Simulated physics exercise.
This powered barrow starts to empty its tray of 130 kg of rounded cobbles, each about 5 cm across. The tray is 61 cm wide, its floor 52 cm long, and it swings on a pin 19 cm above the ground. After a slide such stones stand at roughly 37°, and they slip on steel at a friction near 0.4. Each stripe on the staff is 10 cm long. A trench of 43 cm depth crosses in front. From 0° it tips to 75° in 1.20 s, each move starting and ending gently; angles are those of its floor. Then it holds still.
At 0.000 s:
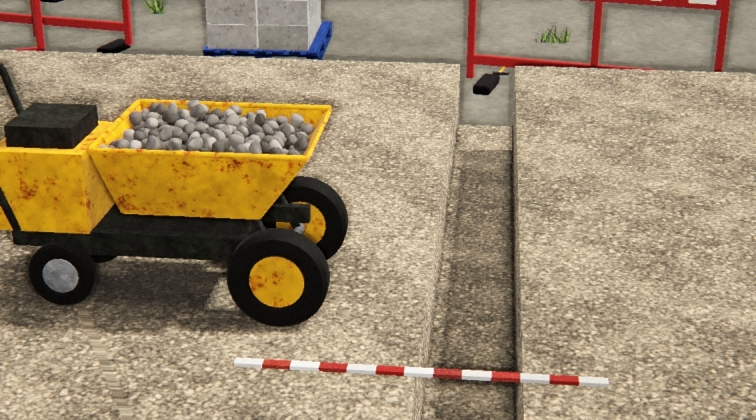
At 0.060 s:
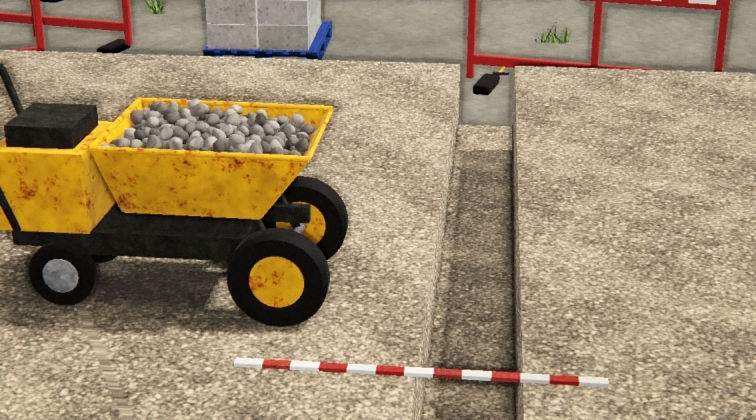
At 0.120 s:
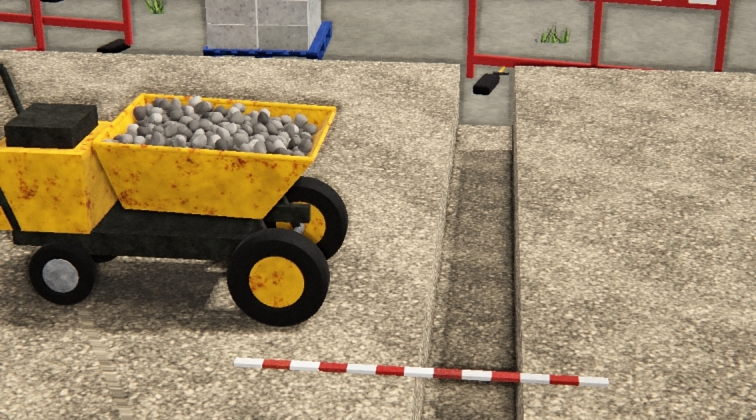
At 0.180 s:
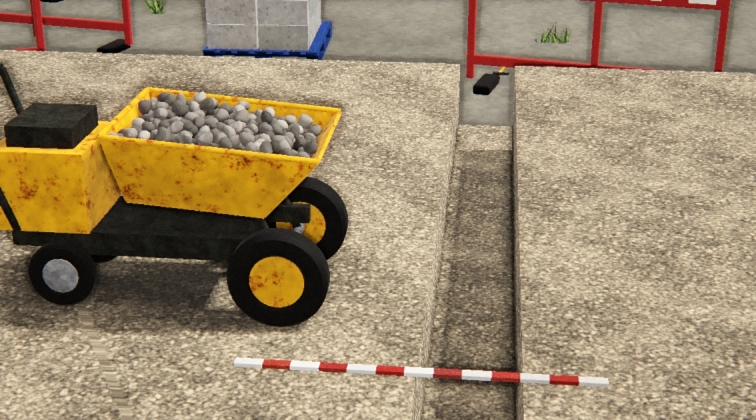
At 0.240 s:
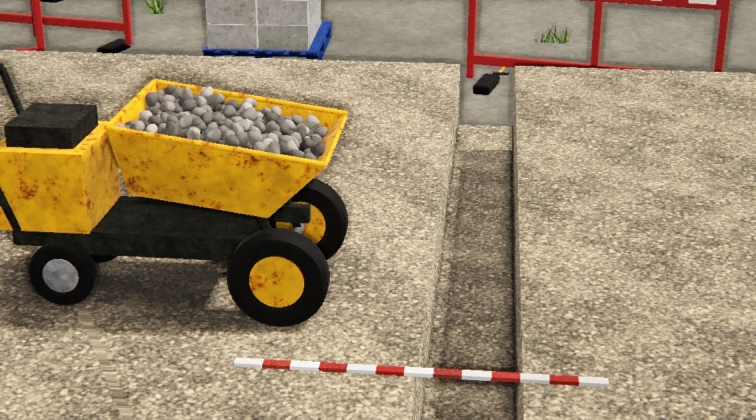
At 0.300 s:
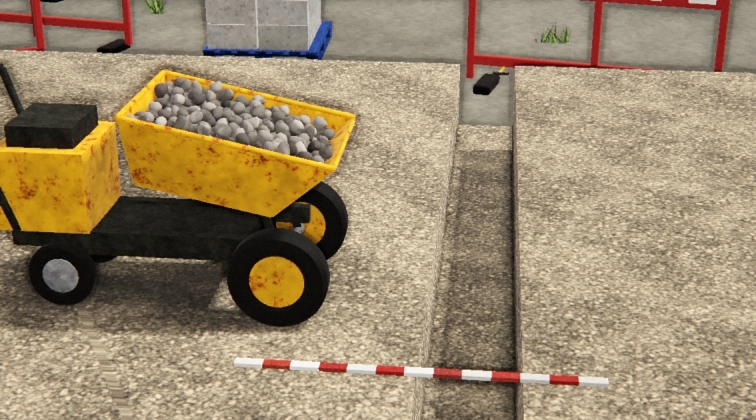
On a gravelly work site, a rusty yellow powered barrow stood by a narrow trench, and its tray of rounded grey stones slowly tilted up at the back, its front edge shifting slightly right.
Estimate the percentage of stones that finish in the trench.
Some 99 per cent of it.
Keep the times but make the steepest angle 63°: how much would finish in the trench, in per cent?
Then about 85 per cent.
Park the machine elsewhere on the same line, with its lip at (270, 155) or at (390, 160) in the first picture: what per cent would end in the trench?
First some 90, then 35 per cent.
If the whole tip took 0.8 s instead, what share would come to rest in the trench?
In that case some 95 per cent.
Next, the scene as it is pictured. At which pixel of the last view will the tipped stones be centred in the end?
Near (477, 376).
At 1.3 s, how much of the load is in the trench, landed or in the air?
About 55 per cent by then.
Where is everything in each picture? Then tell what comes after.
The first picture shows lip at (307, 159), floor tilted 0°, highest stones at (199, 116).
The second picture shows lip at (308, 159), floor tilted 1°, highest stones at (200, 115); the stones move at 0.1 m/s on average.
The third picture shows lip at (312, 160), floor tilted 2°, highest stones at (193, 112); the stones move at 0.3 m/s on average.
The fourth picture shows lip at (318, 162), floor tilted 5°, highest stones at (179, 106); the stones move at 0.4 m/s on average.
In the fifth picture, the tray is at 8°, its lip at (325, 165); the top of the load is at (181, 99); the stones move at 0.5 m/s on average.
The sixth picture shows lip at (334, 169), floor tilted 12°, highest stones at (190, 92); the stones move at 0.6 m/s on average.
After 0.9 s the floor is at 63°; 99 % in the tray; the foremost stones are at (427, 230).
After 1.3 s the floor is at 75°; 47 % in the tray, 53 % in the trench, 1 % past the trench; the foremost stones are at (526, 306).
After 1.6 s the floor is at 75°; 14 % in the tray, 85 % in the trench, 1 % past the trench; the foremost stones are at (595, 294).
After 3.6 s the floor is at 75°; 0 % in the tray, 99 % in the trench, 1 % past the trench; the foremost stones are at (629, 296).
